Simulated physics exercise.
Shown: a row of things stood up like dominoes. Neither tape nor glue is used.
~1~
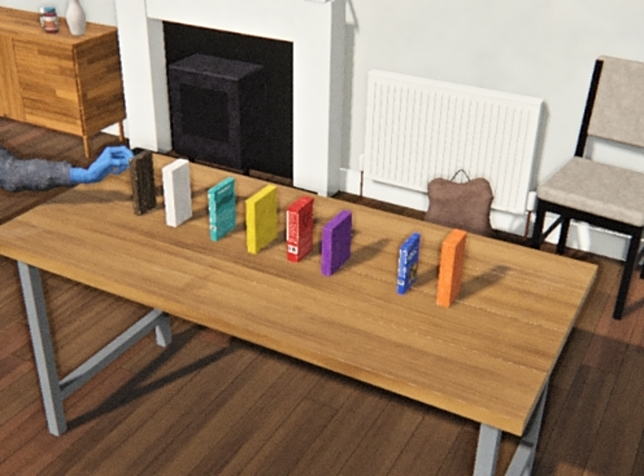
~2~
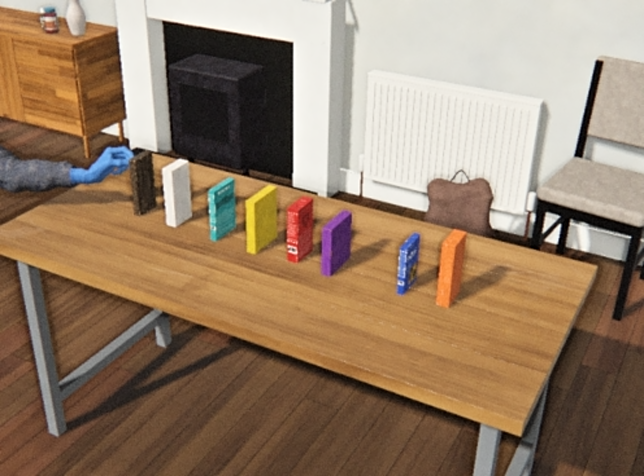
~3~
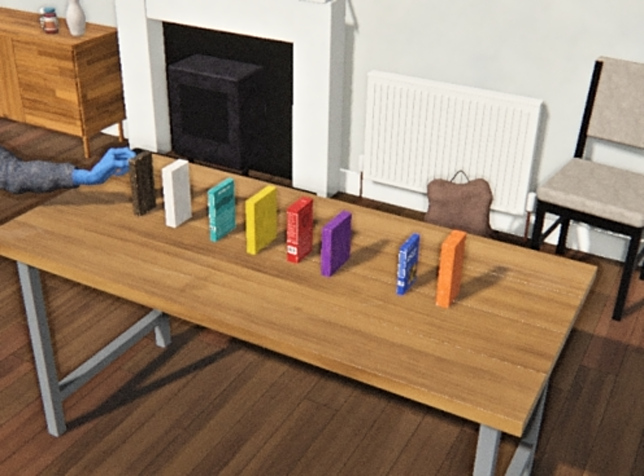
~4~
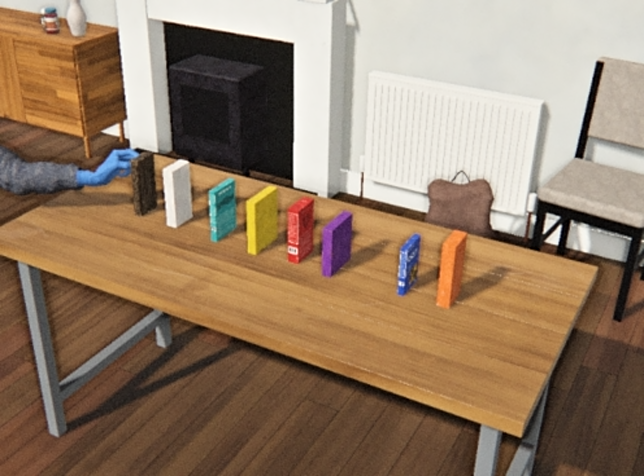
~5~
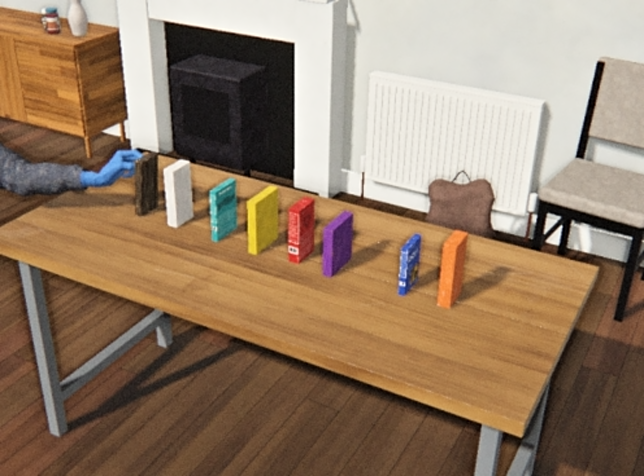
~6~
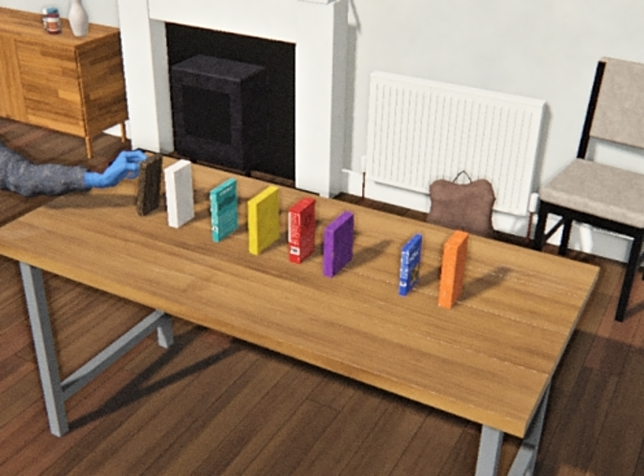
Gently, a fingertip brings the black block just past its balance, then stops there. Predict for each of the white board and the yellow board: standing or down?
I expect the white board to go down, I expect the yellow board to go down.
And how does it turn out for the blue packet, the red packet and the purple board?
The blue packet stays up, the red packet tumbles and the purple board tumbles.
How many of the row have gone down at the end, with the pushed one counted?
6 altogether.
Then, 0.50 s on from there, black block 74° over; white board turned 67° from how it was put near (208, 214); turquoise packet turned 30° from how it was put.
Then, 0.70 s on from there, black block 76° over; white board on its side near (212, 223); yellow board turned 58° from how it was put near (290, 237); turquoise packet turned 70° from how it was put.
Then, 1.10 s on from there, black block 76° over; white board on its side near (212, 223); yellow board on its side near (296, 246); red packet turned 73° from how it was put.
In the end, toppled on the table, purple board, turquoise packet, red packet, white board and yellow board; blue packet unmoved. At the end, from the last picture's camera, white board near (213, 226), yellow board near (296, 246).
